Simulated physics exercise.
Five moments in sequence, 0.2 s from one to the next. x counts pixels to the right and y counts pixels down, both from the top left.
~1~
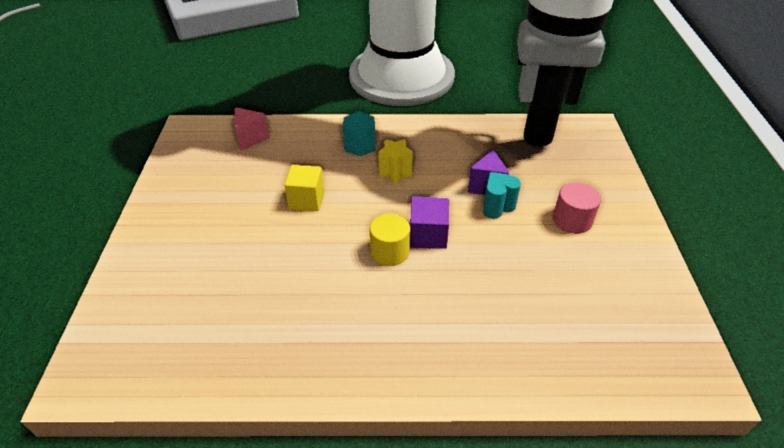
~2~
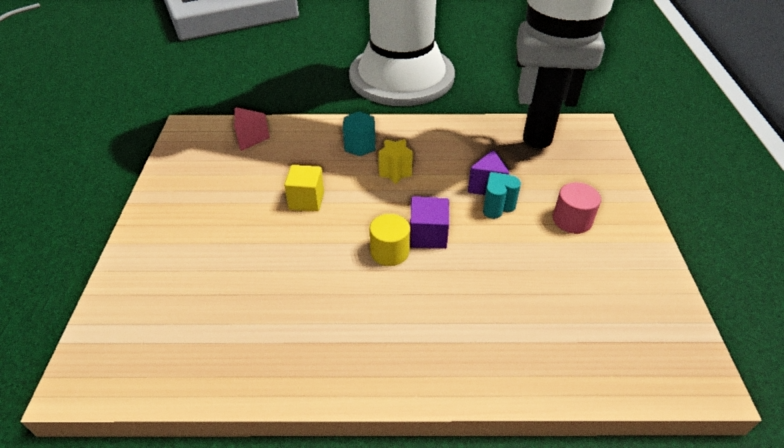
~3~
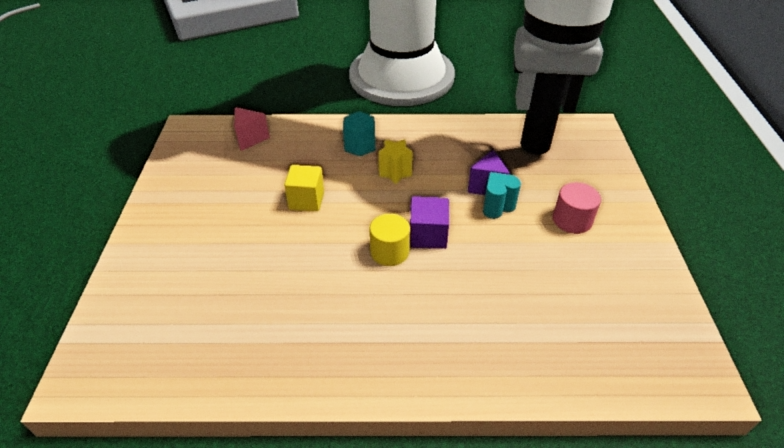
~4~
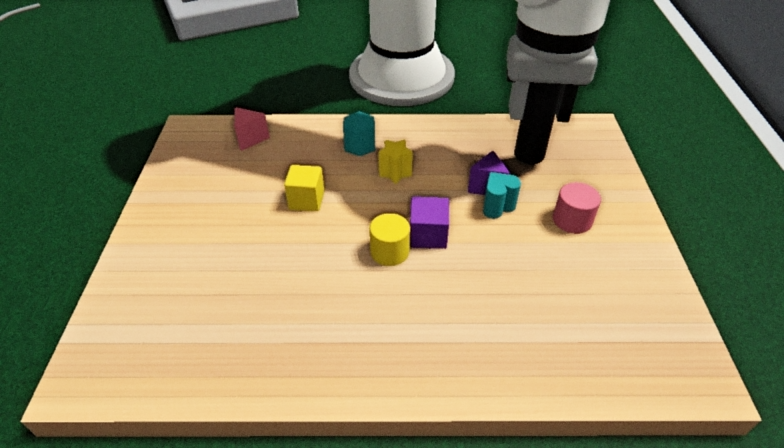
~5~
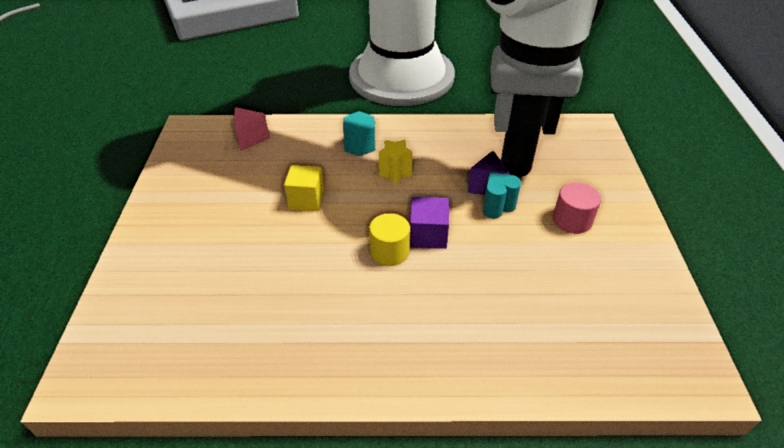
A robot arm's black peg starts near the back right of a pale wooden board, edges toward the viewer, then shifts left until it is close beside the purple triangular and turquoise heart-shaped blocks. Seen from above the front edge, the board rests on green with a yellow cylinder and purple cube near its middle and a red cylinder at right. The blocks and camera stay still.
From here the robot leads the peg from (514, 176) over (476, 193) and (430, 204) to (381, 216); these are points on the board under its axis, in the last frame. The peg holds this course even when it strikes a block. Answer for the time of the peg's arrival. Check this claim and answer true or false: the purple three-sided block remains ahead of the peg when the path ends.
That claim is true.
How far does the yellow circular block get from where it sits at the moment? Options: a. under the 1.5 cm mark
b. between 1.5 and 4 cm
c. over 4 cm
Letter a.
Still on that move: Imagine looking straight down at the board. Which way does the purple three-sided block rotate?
Turns anticlockwise.
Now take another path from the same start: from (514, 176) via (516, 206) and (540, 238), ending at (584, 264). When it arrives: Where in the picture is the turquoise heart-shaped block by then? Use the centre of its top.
By then it is at (497, 198).
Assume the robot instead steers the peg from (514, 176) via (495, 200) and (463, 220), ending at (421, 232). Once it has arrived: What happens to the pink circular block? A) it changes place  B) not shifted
I choose B.
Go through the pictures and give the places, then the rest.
In the first picture, peg's lower end at (538, 139); yellow circular block at (390, 226); purple square at (430, 210); purple three-sided block at (491, 163); turquoise heart-shaped block at (502, 182).
In the second picture, peg at (537, 141); blocks still.
In the third picture, peg at (535, 147); blocks still.
In the fourth picture, peg at (529, 156); blocks still.
In the fifth picture, peg at (515, 168); yellow circular block at (390, 226); purple square at (430, 210); purple three-sided block at (491, 163); turquoise heart-shaped block at (502, 182).
On the path given first. One third of the way, peg at (477, 186); purple three-sided block at (457, 181), turned 35° anticlockwise; turquoise heart-shaped block at (499, 188), turned 35° anticlockwise.
Two thirds of the way, peg at (430, 197); purple three-sided block at (406, 190), turned 15° anticlockwise; turquoise heart-shaped block at (499, 188), turned 35° anticlockwise.
At the end, peg at (381, 208); yellow circular block still; purple square at (428, 212), turned 15° anticlockwise; purple three-sided block at (358, 206), turned 40° anticlockwise; turquoise heart-shaped block at (499, 188), turned 35° anticlockwise.
